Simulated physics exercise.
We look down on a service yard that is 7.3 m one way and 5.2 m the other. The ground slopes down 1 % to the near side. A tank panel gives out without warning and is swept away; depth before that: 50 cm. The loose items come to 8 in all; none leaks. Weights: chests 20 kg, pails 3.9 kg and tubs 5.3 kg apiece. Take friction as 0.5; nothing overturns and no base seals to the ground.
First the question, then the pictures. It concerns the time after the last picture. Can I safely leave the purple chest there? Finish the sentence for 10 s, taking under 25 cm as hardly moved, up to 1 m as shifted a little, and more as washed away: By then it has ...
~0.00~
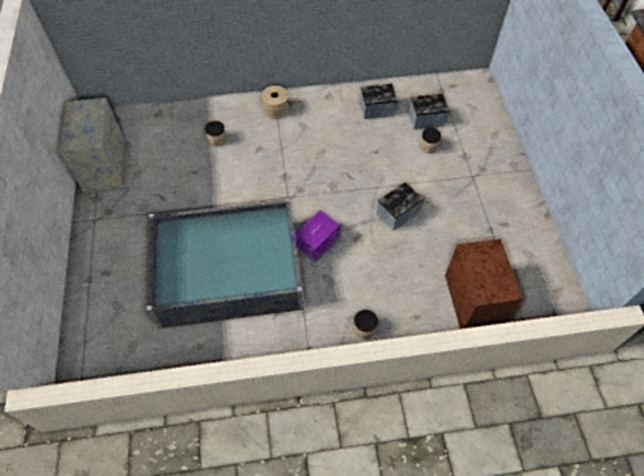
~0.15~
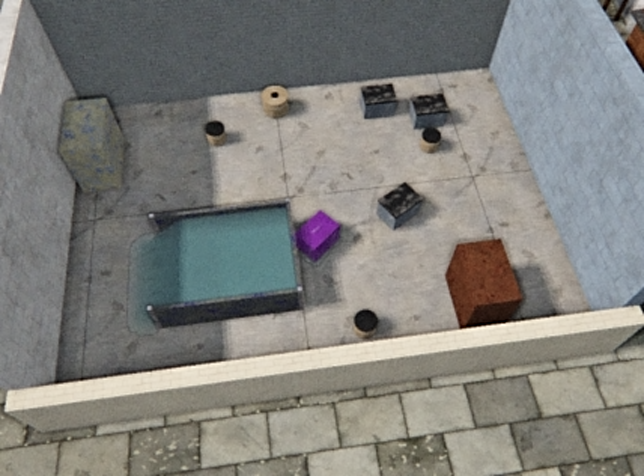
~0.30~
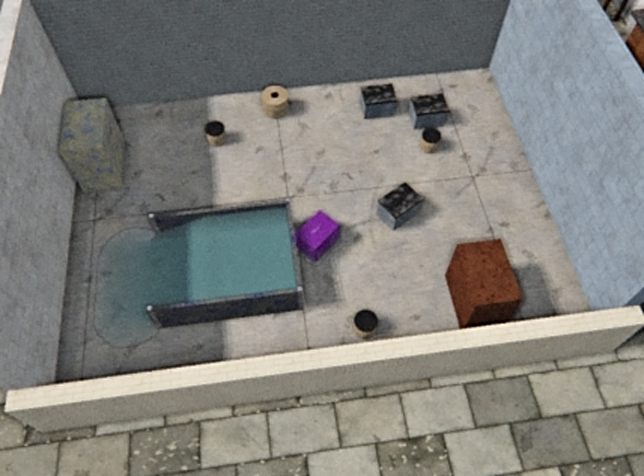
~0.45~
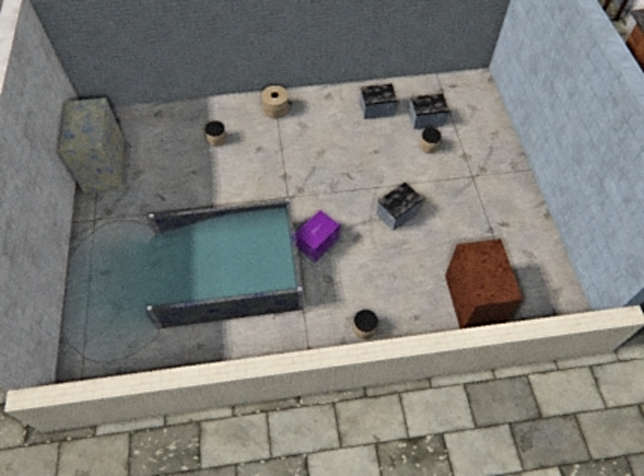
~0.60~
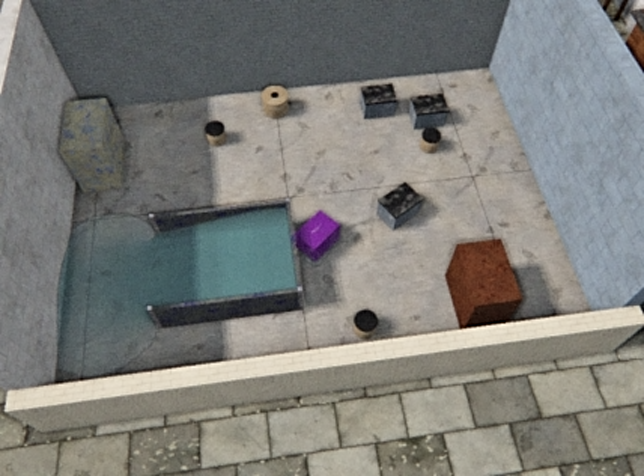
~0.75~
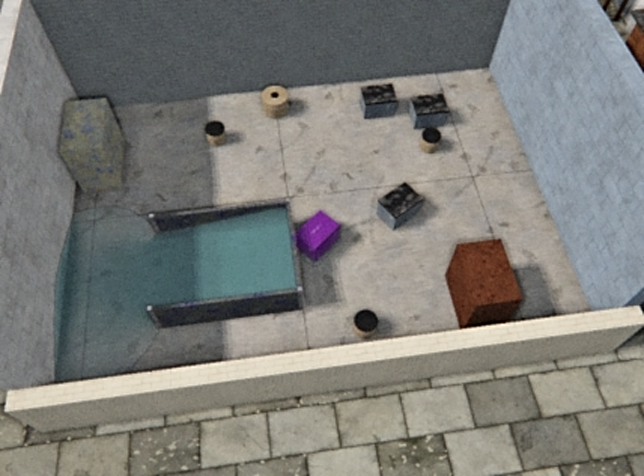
By then it has hardly moved.
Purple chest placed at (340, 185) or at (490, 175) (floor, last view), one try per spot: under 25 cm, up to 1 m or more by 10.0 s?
One after the other: It stays more or less still, and then it stays more or less still.
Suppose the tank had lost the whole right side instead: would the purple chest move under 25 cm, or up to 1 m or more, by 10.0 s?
Well, the purple chest is flushed away.
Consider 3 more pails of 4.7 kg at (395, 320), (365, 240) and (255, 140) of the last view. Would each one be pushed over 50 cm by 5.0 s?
Listed order gives above the limit, within the limit, within the limit.
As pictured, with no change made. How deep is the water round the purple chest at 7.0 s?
Roughly 3 cm.
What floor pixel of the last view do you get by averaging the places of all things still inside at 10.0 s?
About (380, 157).
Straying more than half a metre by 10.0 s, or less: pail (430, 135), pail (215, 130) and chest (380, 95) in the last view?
Results in listed order: Falls short / exceeds / falls short.
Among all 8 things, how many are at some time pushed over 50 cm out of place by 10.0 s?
The number is 3.
After 2.0 s the purple chest is near (318, 229), 0.0 m from its start, aground; 0 afloat.
After 4.5 s the purple chest is near (318, 229), 0.0 m from its start, aground; 1 afloat.
After 7.0 s the purple chest is near (318, 229), 0.0 m from its start, aground; 1 afloat.
After 10.0 s the purple chest is near (318, 229), 0.0 m from its start, aground; 1 afloat.
